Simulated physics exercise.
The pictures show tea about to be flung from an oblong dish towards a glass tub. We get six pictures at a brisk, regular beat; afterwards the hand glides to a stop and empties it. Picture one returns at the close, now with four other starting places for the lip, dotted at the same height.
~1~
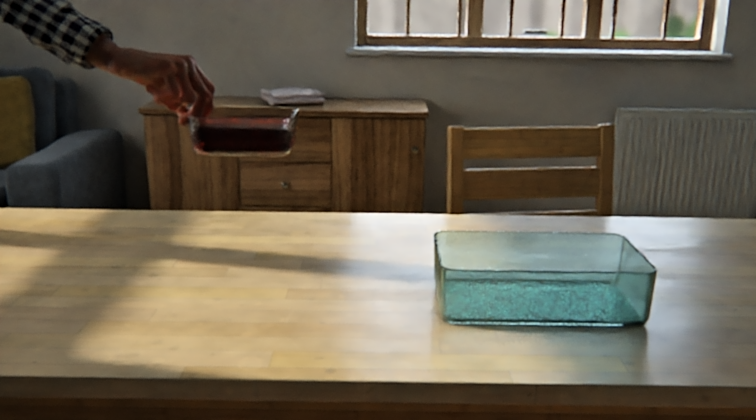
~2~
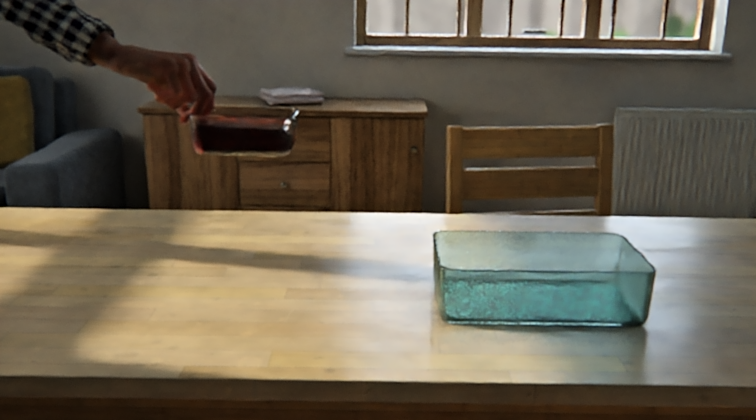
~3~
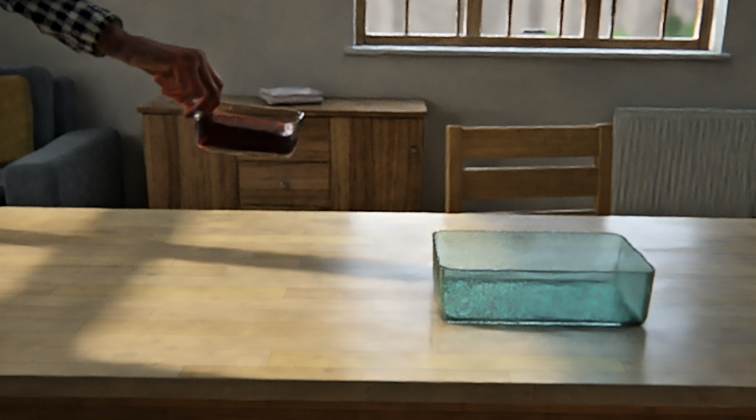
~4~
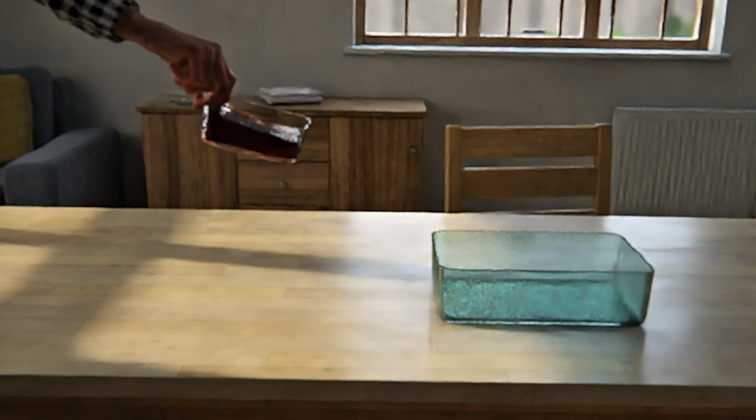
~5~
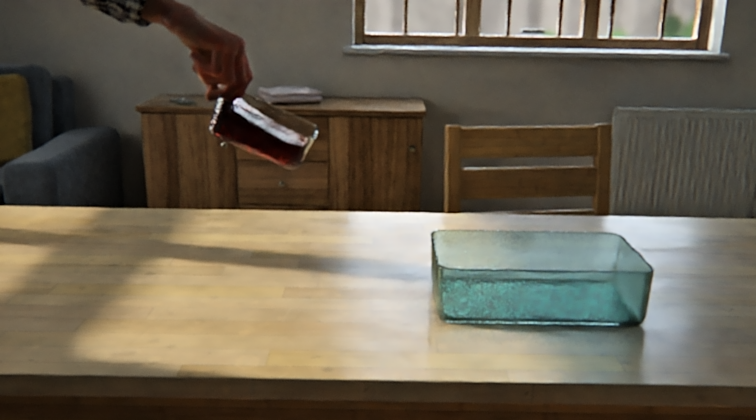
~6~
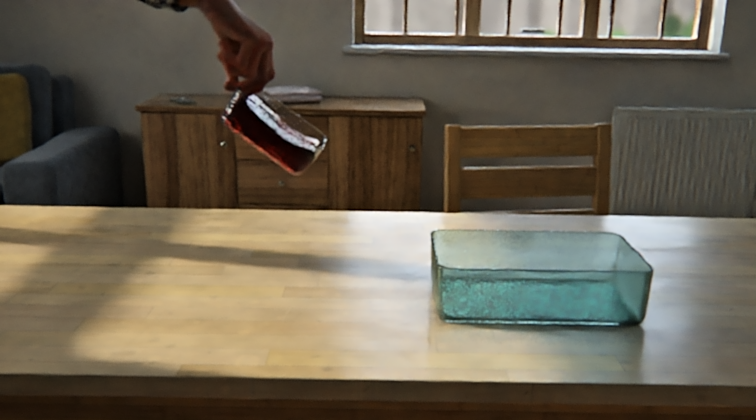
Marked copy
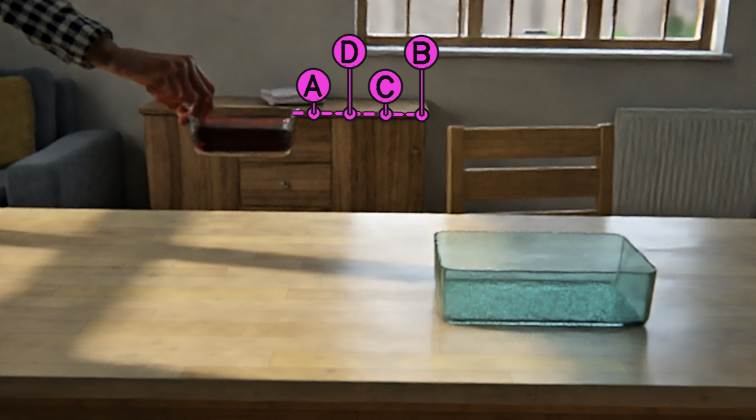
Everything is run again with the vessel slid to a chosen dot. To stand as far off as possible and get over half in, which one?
Spot A just does it.
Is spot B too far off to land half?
No, not at all.
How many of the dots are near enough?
All of the four.
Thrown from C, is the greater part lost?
No, not at all.
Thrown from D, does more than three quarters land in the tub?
Yes, clearly.
On the marked copy, A at (313, 113); B at (421, 114); C at (385, 114); D at (349, 113).
If A is chosen, about 74 % lands in the tub, 22 % falls short and 4 % goes beside or beyond.
If B is chosen, about 81 % lands in the tub, 3 % falls short and 16 % goes beside or beyond.
If C is chosen, about 87 % lands in the tub, 3 % falls short and 10 % goes beside or beyond.
If D is chosen, about 87 % lands in the tub, 5 % falls short and 8 % goes beside or beyond.
